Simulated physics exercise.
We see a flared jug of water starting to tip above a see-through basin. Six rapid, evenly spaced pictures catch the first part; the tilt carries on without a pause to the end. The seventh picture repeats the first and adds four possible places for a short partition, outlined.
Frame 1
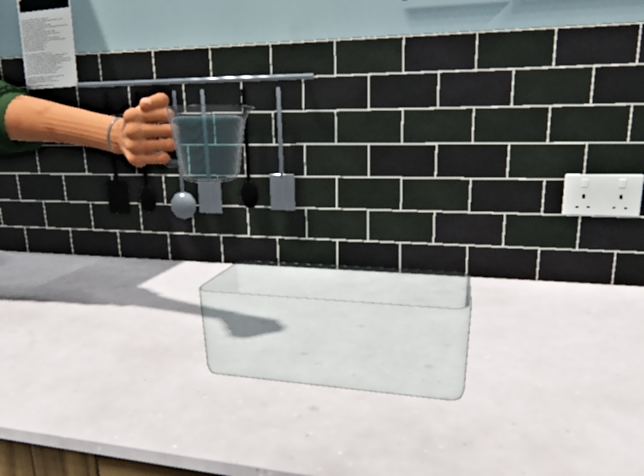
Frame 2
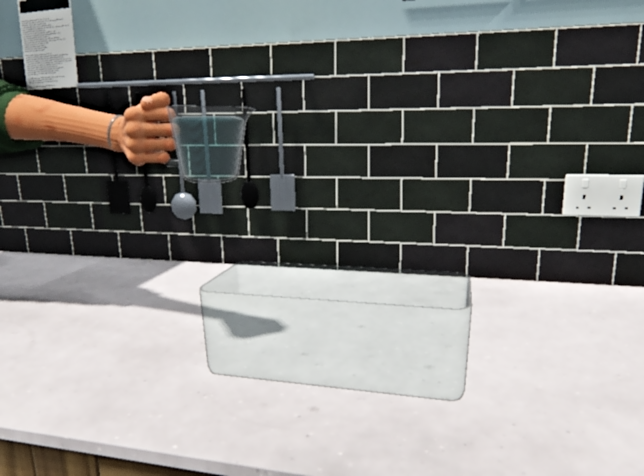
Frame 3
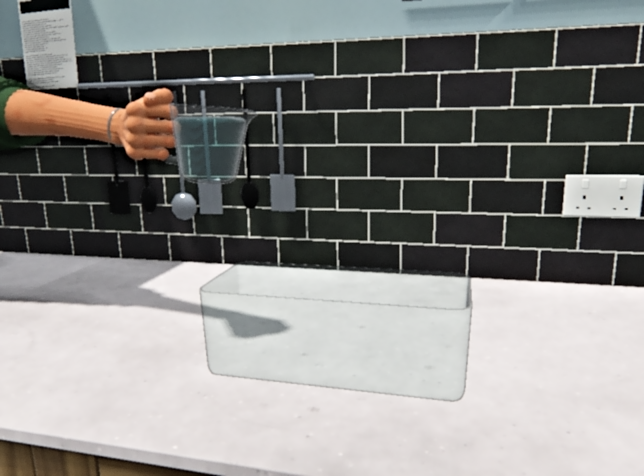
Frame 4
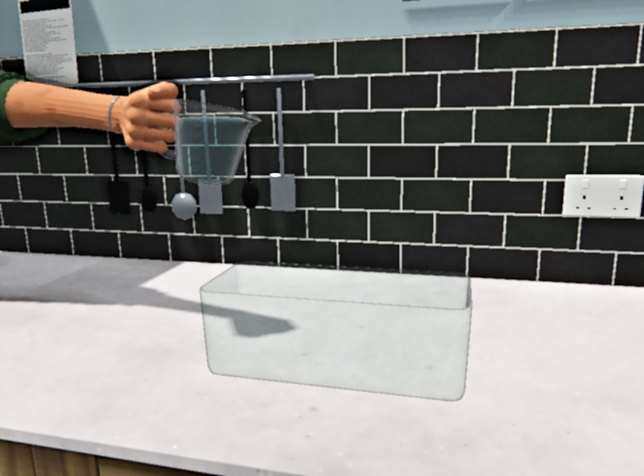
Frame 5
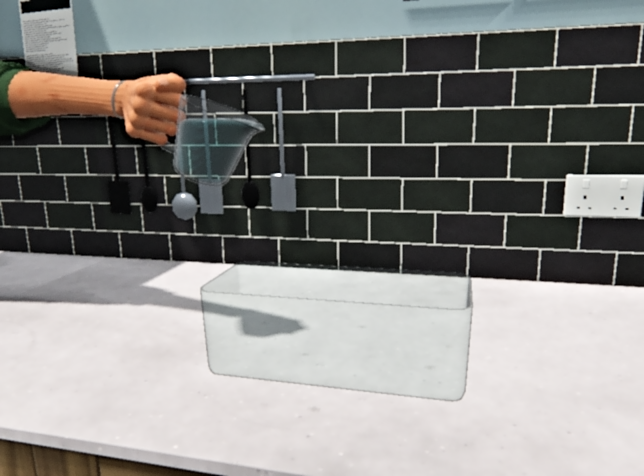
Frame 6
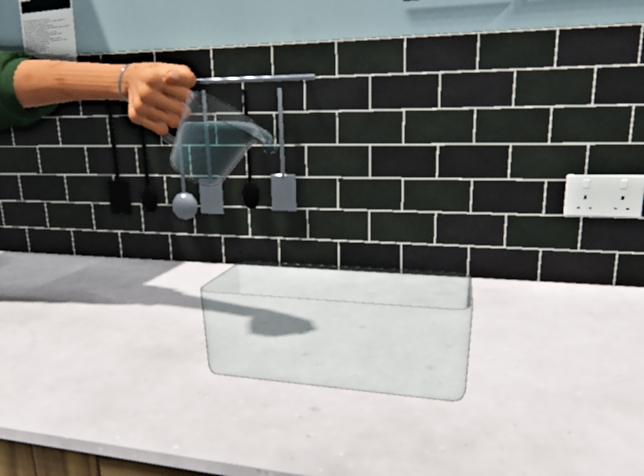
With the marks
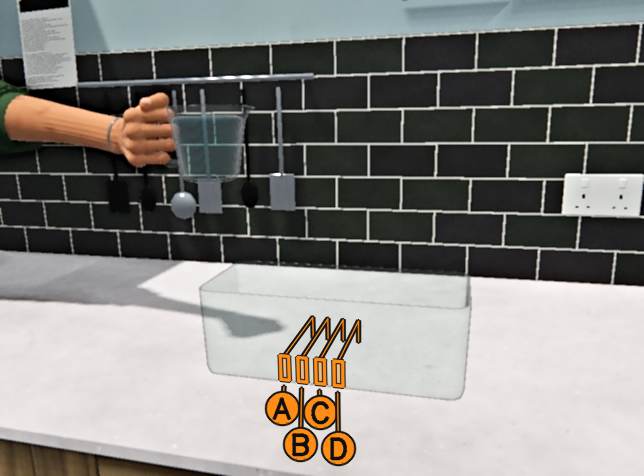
To begin with, a hand at the left holds a see-through jug of water upright above a clear basin on a white counter. The hand then rises slightly and moves a little right, tilting the jug rightward more and more, until water slips just over its lip.
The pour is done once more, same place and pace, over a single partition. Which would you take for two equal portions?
B beats the others.
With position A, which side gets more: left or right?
The right one.
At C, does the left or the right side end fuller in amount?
More ends on the left.
In orange, A at (283, 386); B at (301, 388); C at (319, 390); D at (337, 392).
If A is chosen, about 18 % ends left of the wall and 81 % right of it.
If B is chosen, about 51 % ends left of the wall and 48 % right of it.
If C is chosen, about 87 % ends left of the wall and 9 % right of it; 4 % is lost outside.
If D is chosen, about 88 % ends left of the wall and 9 % right of it; 4 % is lost outside.
